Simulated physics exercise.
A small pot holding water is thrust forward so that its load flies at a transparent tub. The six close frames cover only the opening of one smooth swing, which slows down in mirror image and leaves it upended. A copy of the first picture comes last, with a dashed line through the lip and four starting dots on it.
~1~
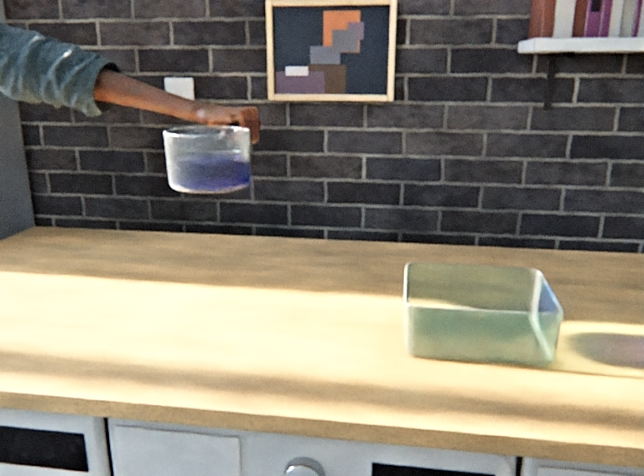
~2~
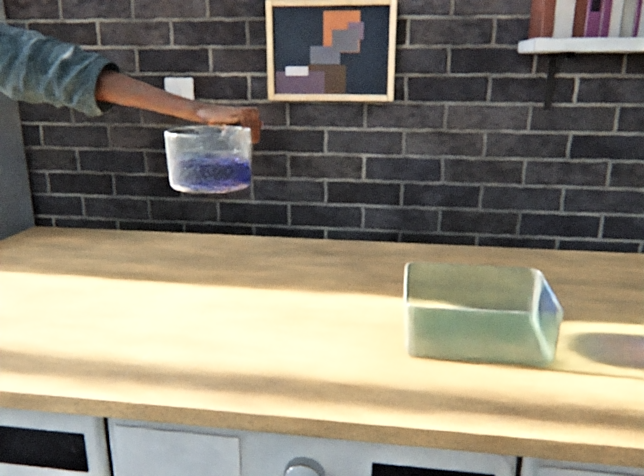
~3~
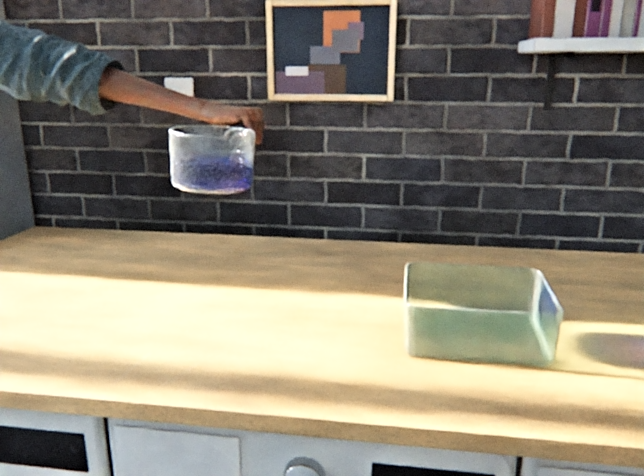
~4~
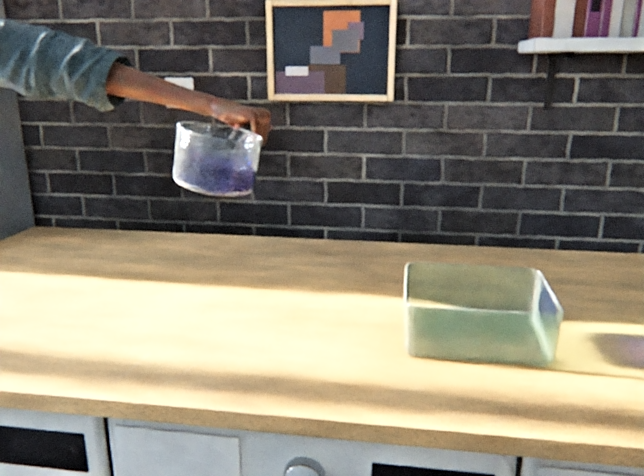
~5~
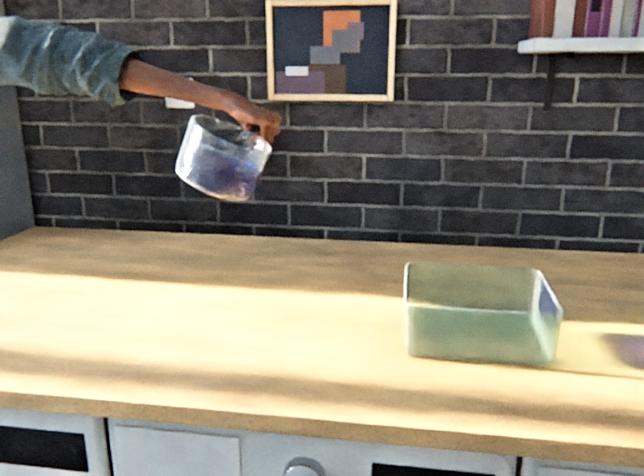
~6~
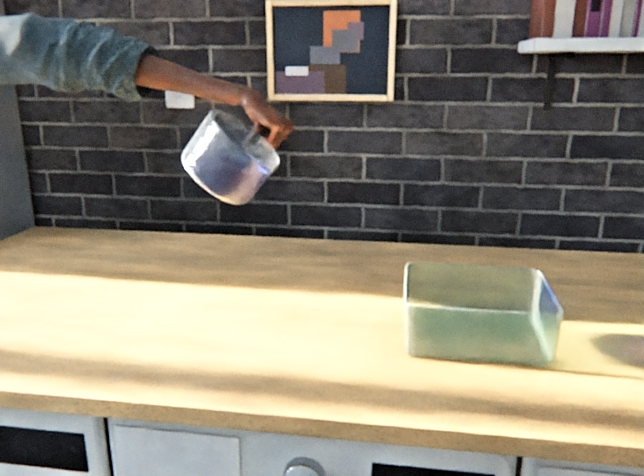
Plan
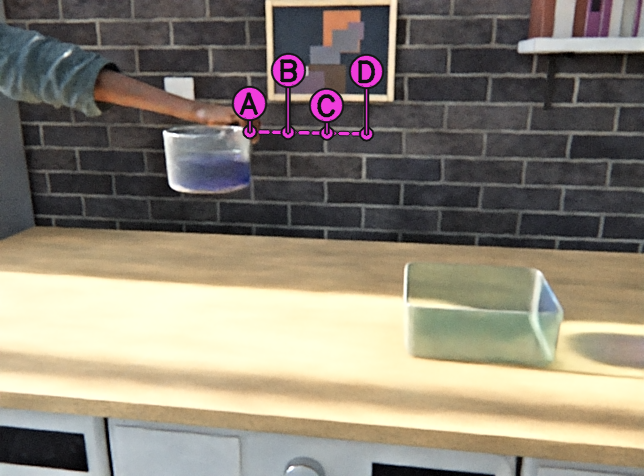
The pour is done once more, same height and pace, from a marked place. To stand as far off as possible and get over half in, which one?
The limit is B.
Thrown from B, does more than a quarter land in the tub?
Yes.
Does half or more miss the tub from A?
Yes, it does.
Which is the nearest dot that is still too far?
A it is.
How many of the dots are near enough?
Three.
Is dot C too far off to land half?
No, not at all.
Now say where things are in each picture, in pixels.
Upright, lip at (246, 131); tub from (404, 353) to (554, 364); nothing has left yet, in the first picture.
Upright, lip at (247, 131); nothing has left yet, in the second picture.
Tipped about 3°, lip at (252, 134); nothing has left yet, in the third picture.
Tipped about 12°, lip at (260, 140); nothing has left yet, in the fourth picture.
Tipped about 24°, lip at (269, 151); nothing has left yet, in the fifth picture.
Tipped about 39°, lip at (277, 164); nothing has left yet, in the sixth picture.
In magenta, A at (249, 131); B at (288, 132); C at (326, 133); D at (366, 133).
With A, about 3 % lands in the tub, 95 % falls short.
With B, about 69 % lands in the tub, 18 % falls short and 13 % goes beside or beyond.
With C, about 68 % lands in the tub, 6 % falls short and 26 % goes beside or beyond.
With D, about 73 % lands in the tub, 12 % falls short and 15 % goes beside or beyond.
